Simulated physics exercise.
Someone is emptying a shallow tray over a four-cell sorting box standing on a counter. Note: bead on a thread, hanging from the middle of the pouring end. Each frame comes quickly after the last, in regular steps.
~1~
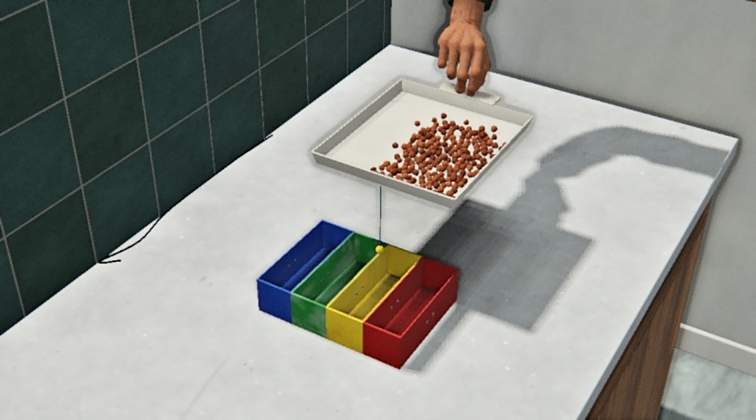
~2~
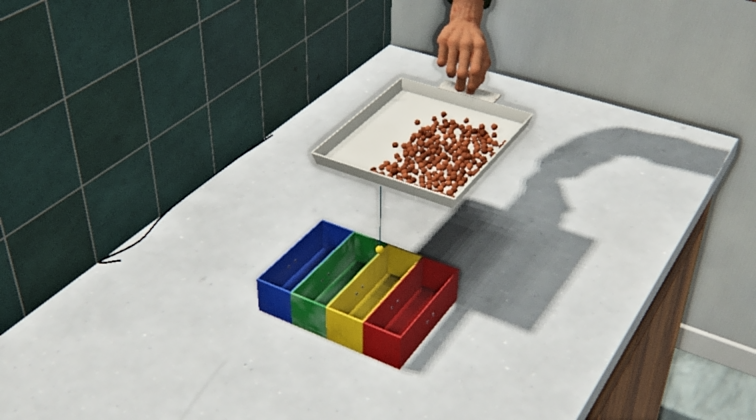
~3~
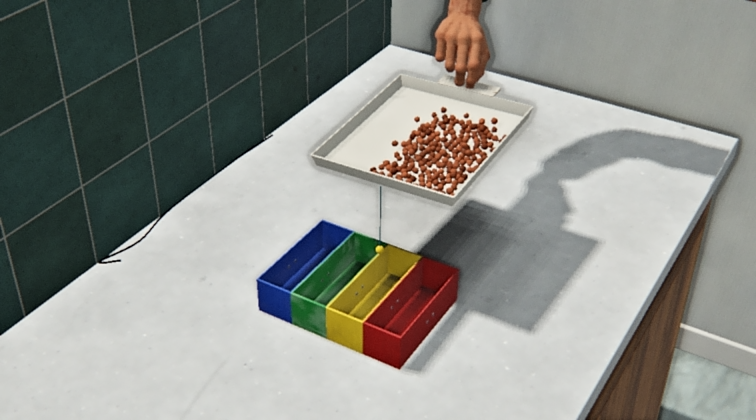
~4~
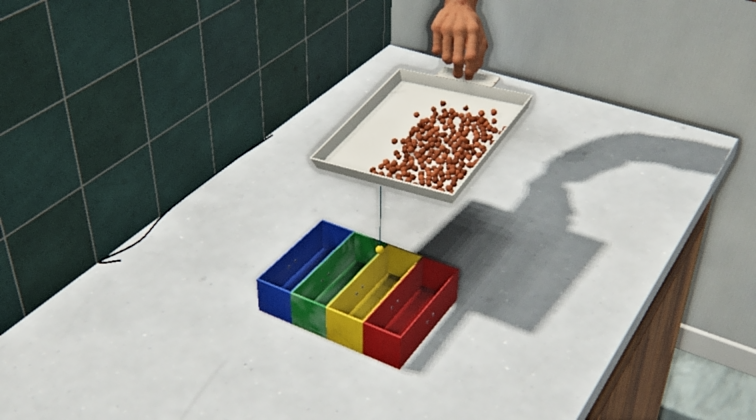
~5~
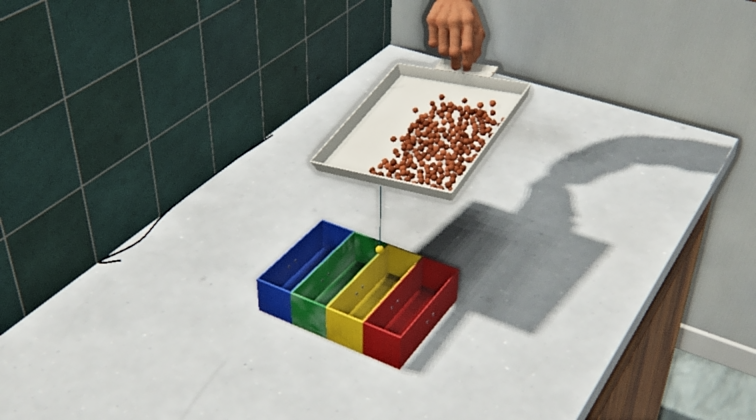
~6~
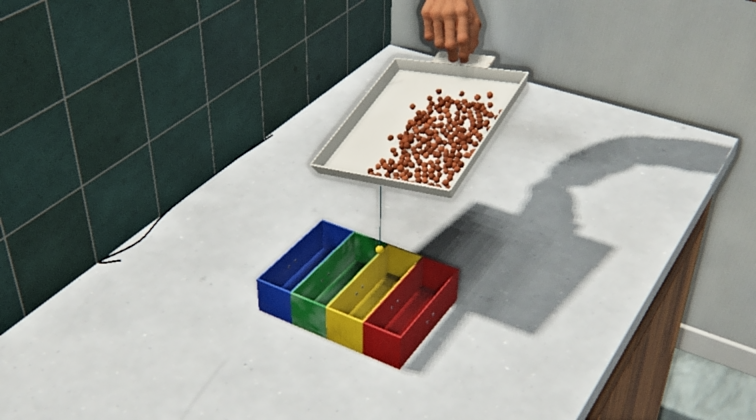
A hand slowly tilts a shallow tray of brown pellets above a four-coloured sorting box.
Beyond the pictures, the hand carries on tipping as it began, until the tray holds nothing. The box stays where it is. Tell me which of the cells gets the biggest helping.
The biggest helping lands in the blue cell.
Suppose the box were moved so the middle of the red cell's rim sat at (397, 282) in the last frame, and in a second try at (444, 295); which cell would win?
Try one: Green; try two: Blue.
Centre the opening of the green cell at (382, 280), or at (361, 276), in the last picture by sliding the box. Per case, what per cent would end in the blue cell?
In order: 10 percent and 50 percent.
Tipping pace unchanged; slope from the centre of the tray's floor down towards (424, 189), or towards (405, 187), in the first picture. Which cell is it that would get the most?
First: Red. Second: That red cell.
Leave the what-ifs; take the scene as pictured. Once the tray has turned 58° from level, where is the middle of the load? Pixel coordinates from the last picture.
Look around (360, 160) in the last picture.
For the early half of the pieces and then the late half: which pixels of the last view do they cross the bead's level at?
About (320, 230) to begin with, then about (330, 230).
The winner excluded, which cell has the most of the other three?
Green.
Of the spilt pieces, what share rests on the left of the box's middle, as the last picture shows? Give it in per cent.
Looks like close to 80 per cent of it.
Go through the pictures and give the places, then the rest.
Corners of the pouring end near (316, 151) and (453, 196), level; middle of the load near (443, 157), clay pellets; bead on its thread near (380, 250); blue cell near (275, 298); green cell near (309, 313); yellow cell near (345, 327); red cell near (382, 343), in the first picture.
Corners of the pouring end near (316, 152) and (453, 196), level; middle of the load near (443, 156), in the second picture.
Corners of the pouring end near (316, 154) and (452, 194), tipped barely, lowest at the left corner; middle of the load near (443, 153), in the third picture.
Corners of the pouring end near (315, 157) and (451, 192), tipped a little, lowest at the left corner; middle of the load near (443, 149), in the fourth picture.
Corners of the pouring end near (315, 160) and (450, 189), tipped a little, lowest at the left corner; middle of the load near (441, 144), in the fifth picture.
Corners of the pouring end near (315, 163) and (448, 187), tipped clearly, lowest at the left corner; middle of the load near (439, 141); blue cell near (275, 298); green cell near (309, 313); yellow cell near (345, 327); red cell near (382, 343), in the sixth picture.
Shortly afterwards, tray tipped steeply; all but a few on the tray; only a few in the blue cell; only a few falling or outside the box.
Next, tray tipped right over; near a third on the tray; near half in the blue cell; a little in the green cell; near a quarter falling or outside the box.
Some moments later, tray tipped past a quarter turn; the bulk in the blue cell; a little in the green cell; a little falling or outside the box.
In the end, tray tipped past a quarter turn; the bulk in the blue cell; a little in the green cell; none at all in the red cell; none at all in the yellow cell; a little outside the box.
